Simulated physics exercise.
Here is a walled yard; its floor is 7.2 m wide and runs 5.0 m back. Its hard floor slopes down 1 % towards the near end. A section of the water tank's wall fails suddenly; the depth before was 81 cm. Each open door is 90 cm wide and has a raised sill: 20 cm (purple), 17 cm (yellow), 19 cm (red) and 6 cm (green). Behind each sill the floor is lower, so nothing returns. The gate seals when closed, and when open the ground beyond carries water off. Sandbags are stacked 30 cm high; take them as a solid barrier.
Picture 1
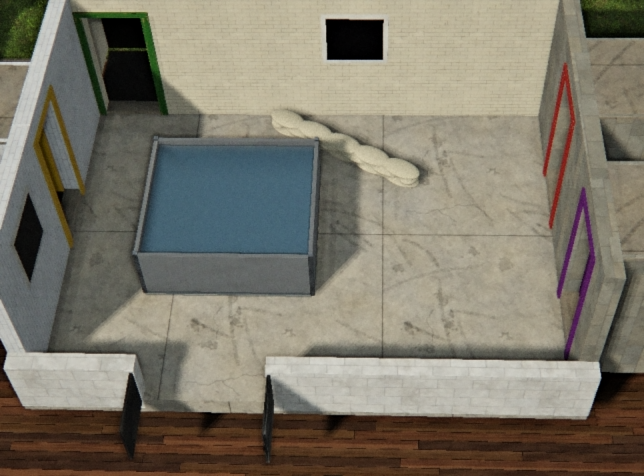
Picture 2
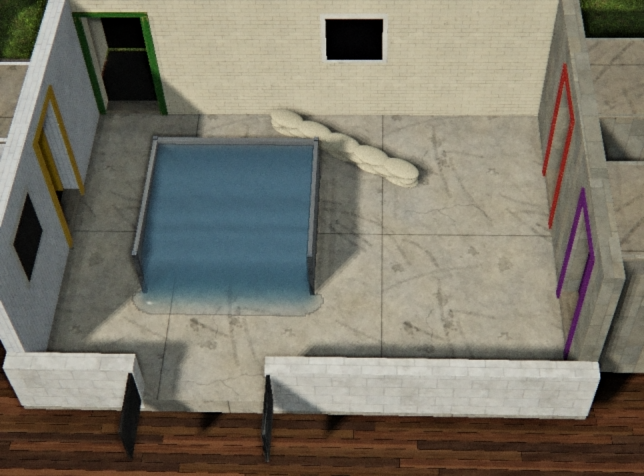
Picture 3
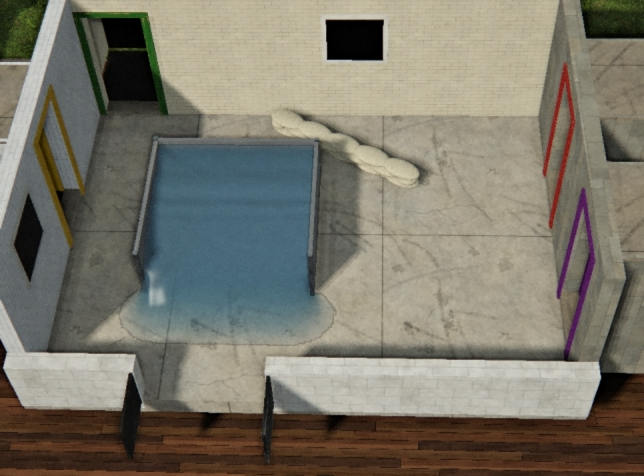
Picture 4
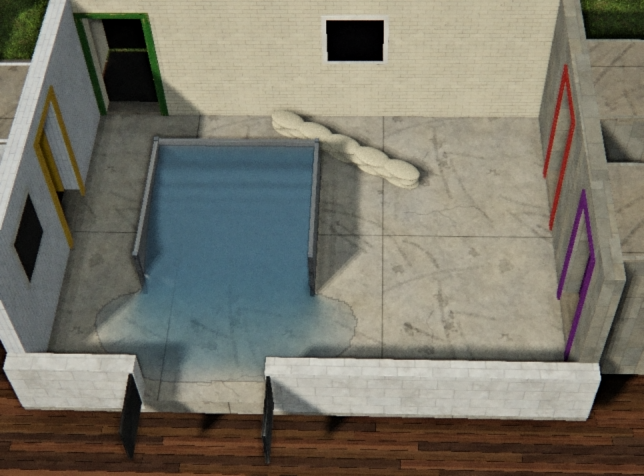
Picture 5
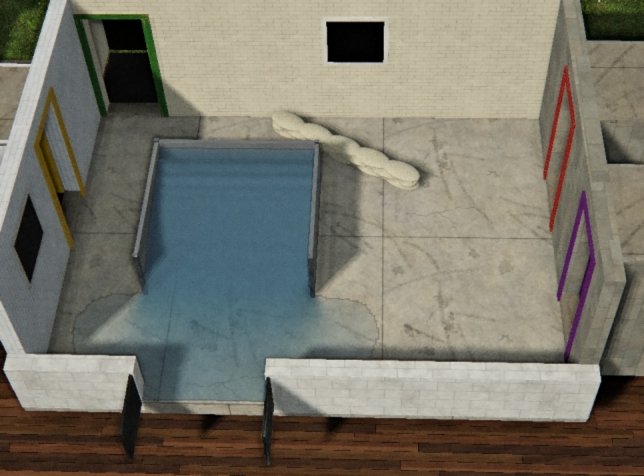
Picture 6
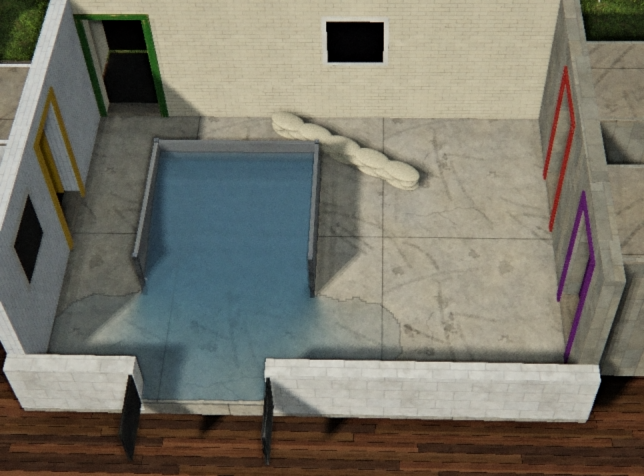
Water pours out of the tank's open near side and spreads across the walled yard's floor.
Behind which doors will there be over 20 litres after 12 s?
Within that time: At the purple door it stays under the limit; at the yellow door it stays under the limit; at the red door it stays under the limit; at the green door it exceeds the limit.
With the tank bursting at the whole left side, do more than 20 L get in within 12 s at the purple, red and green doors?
Against that limit: Purple not over, red under, green past it.
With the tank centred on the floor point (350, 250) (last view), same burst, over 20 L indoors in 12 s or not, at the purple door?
Against that limit: Purple over.
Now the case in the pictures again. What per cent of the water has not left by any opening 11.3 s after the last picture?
Some 36 per cent remains.
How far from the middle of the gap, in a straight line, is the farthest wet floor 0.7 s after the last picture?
Roughly 4.4 m.
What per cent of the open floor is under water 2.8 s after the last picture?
About 65 per cent.
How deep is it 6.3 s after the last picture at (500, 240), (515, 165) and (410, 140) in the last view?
Roughly 4, 6 and 6 cm, in turn.
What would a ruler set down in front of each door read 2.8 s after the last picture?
In cm: Purple 19, yellow 4, red 6, green 12.
Then, 0.7 s after the last picture water covers 25 % of the floor and is deepest (48 cm) near (54, 384); purple door not reached, yellow door not reached, red door not reached, green door not reached.
Then, 1.5 s after the last picture water covers 40 % of the floor and is deepest (38 cm) near (54, 384); purple door 20 cm at the sill, 0 L in, yellow door not reached, red door not reached, green door not reached.
Then, 2.8 s after the last picture water covers 65 % of the floor and is deepest (23 cm) near (548, 394); purple door 19 cm at the sill, 5 L in, yellow door 4 cm at the sill, 0 L in, red door 6 cm at the sill, 0 L in, green door 12 cm at the sill, 1 L in.
Then, 6.3 s after the last picture water covers 90 % of the floor and is deepest (17 cm) near (297, 125); purple door 7 cm at the sill, 6 L in, yellow door 3 cm at the sill, 0 L in, red door 4 cm at the sill, 0 L in, green door 8 cm at the sill, 99 L in.
Then, 11.3 s after the last picture water covers 95 % of the floor and is deepest (8 cm) near (318, 389); purple door 4 cm at the sill, 6 L in, yellow door 4 cm at the sill, 0 L in, red door 8 cm at the sill, 0 L in, green door 4 cm at the sill, 102 L in.
